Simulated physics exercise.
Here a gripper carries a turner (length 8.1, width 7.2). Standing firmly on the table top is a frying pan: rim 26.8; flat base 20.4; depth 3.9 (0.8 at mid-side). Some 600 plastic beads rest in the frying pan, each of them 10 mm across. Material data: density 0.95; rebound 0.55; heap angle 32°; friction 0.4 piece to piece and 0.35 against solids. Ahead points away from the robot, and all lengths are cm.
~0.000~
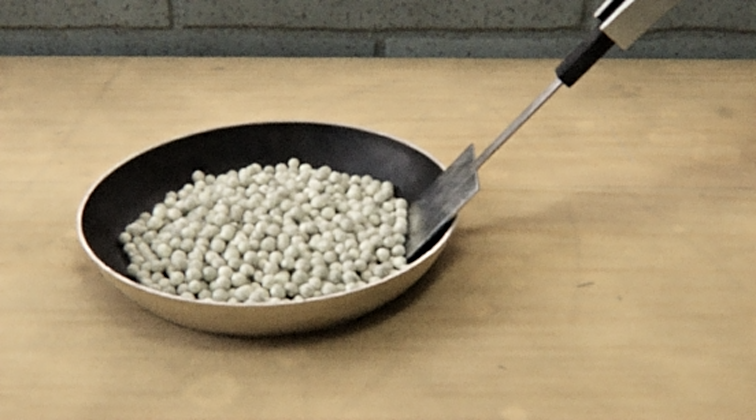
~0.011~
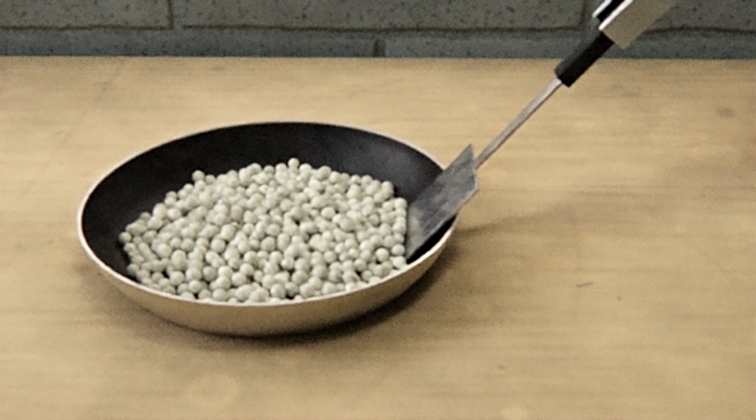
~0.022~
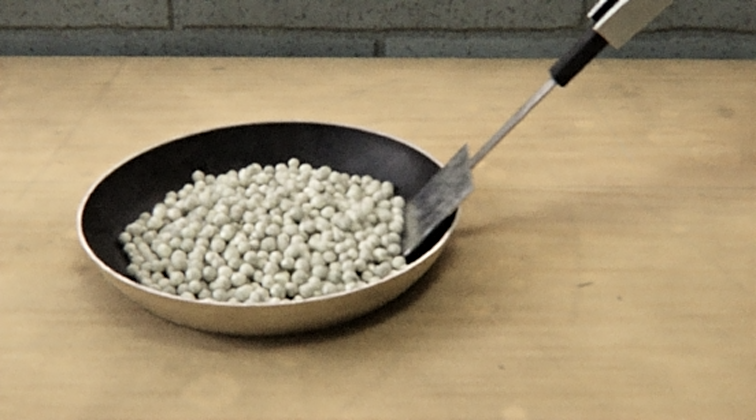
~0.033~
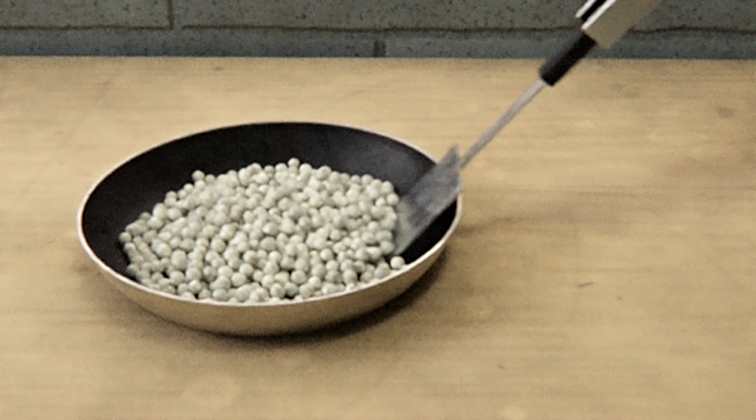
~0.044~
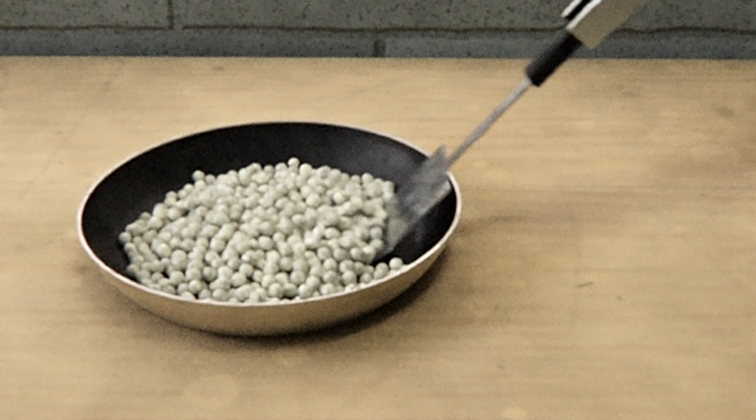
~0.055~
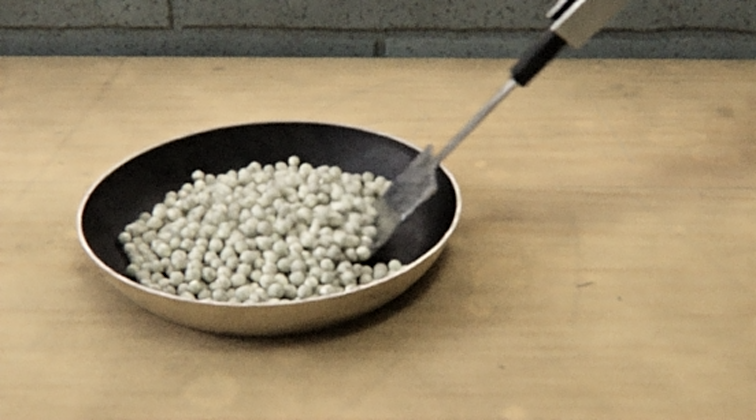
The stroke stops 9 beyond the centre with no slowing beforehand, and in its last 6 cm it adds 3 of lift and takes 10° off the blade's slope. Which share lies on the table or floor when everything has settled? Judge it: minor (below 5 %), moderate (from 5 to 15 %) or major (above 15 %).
My judgement: Moderate.
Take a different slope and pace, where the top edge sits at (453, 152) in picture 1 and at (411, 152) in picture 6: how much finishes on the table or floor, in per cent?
Some 5 per cent.
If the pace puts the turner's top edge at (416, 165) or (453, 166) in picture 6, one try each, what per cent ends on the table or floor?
Roughly 15 per cent, then roughly 0 per cent.
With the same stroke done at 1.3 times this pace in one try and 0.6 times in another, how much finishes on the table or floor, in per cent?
15 and 0 %.
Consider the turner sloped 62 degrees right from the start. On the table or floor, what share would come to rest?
That gives about 5 in a hundred.
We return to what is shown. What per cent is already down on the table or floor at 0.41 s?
It is near 10 percent.
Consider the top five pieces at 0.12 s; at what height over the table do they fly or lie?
About 5 centimetres.
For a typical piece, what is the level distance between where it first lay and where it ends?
Roughly 3 cm.
By 0.12 s, sloping 50°, highest piece 5 above the table; 597 in the frying pan.
By 0.18 s, sloping 47°, highest piece 5 above the table; 597 in the frying pan.
By 0.41 s, sloping 40°, highest piece 4 above the table; 539 in the frying pan, 56 on the table or floor, 2 on the blade or in flight.
By 1.46 s, sloping 40°, highest piece 4 above the table; 539 in the frying pan, 58 on the table or floor.
Final count, 539 in the frying pan, 58 on the table or floor. That is 10 % on the table or floor.
